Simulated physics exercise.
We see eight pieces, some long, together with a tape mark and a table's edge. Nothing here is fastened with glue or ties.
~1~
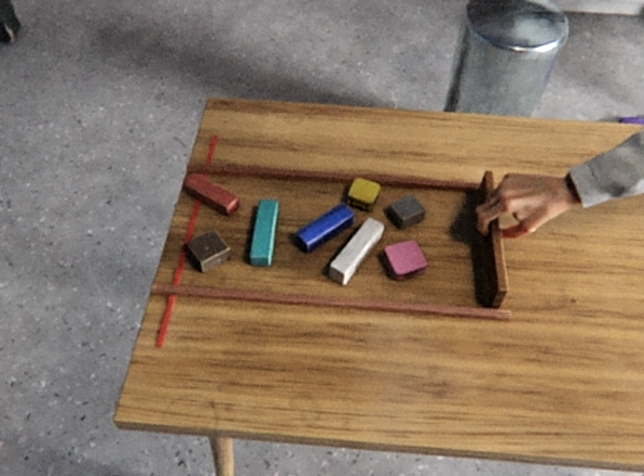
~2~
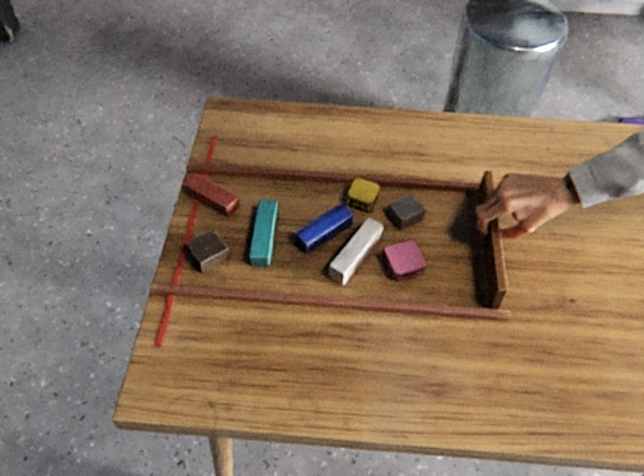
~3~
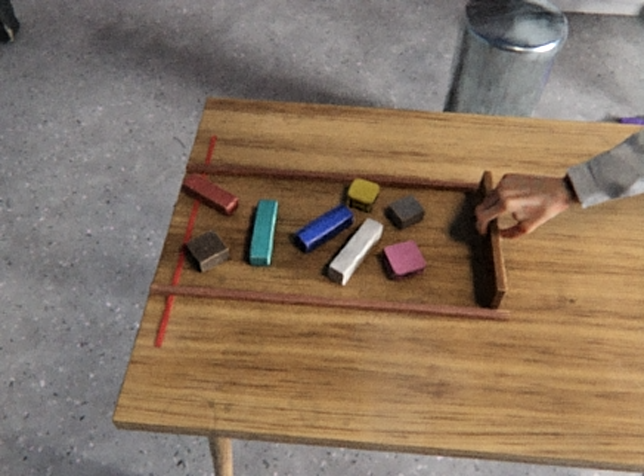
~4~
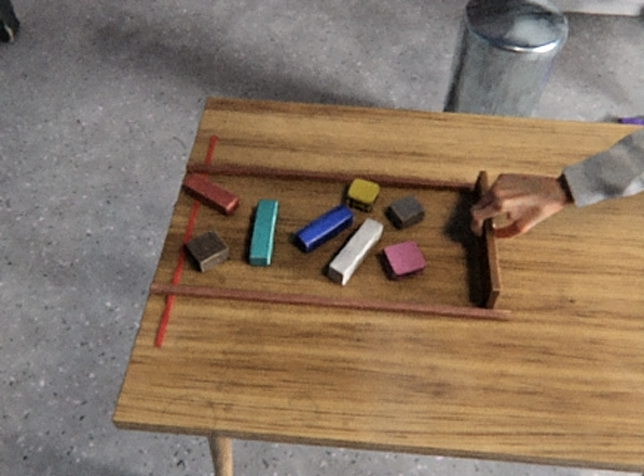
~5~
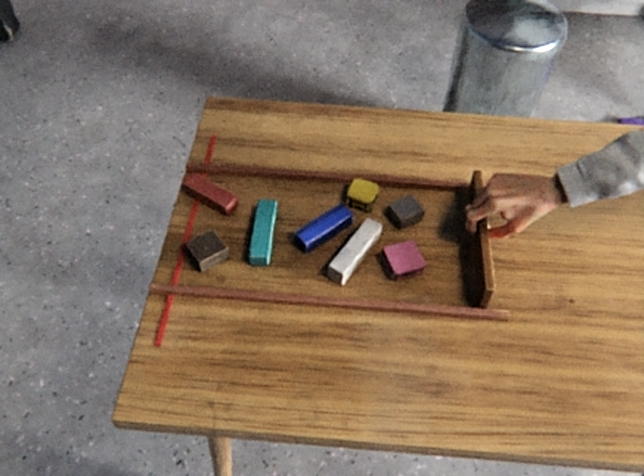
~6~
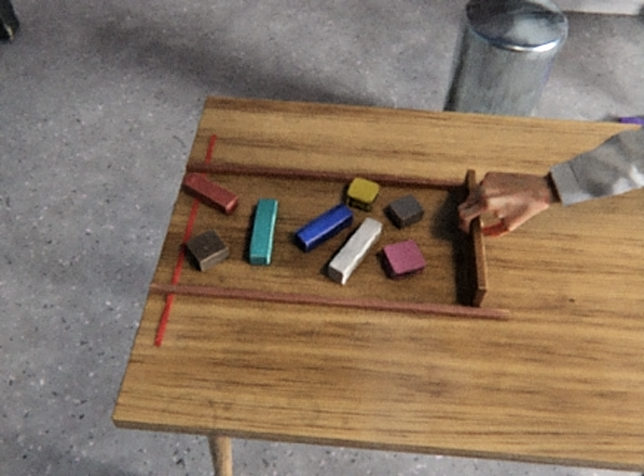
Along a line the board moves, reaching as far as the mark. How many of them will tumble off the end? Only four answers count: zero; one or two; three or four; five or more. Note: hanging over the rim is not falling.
My answer: Five or more.
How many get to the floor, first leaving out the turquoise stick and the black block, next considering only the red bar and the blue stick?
The counts: 3 and 3.
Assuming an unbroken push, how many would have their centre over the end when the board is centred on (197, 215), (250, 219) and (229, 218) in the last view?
By position: 5 / 2 / 3.
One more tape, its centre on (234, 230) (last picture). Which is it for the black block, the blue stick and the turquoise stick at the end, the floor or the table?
OK, so the black block comes off, the blue stick stays where it is, and the turquoise stick? It comes off.
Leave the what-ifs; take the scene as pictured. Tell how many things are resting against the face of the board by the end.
Total: 3.
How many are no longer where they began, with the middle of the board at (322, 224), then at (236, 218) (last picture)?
Counts: 7 and 8.
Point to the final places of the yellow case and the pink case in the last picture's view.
The one named first is at (188, 176), the next at (168, 242).
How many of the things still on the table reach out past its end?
Expected count: 3.
A little later, none off yet; red bar at rest near (210, 193); black block at rest near (208, 250); turquoise stick at rest near (264, 231).
Next, none off yet; red bar shifted a little near (185, 187); black block tilted a little near (155, 240); turquoise stick shifted about its own width near (201, 220).
When it is over, the number that fall off is five or more; down, white bar, blue stick, turquoise stick, black block and red bar.
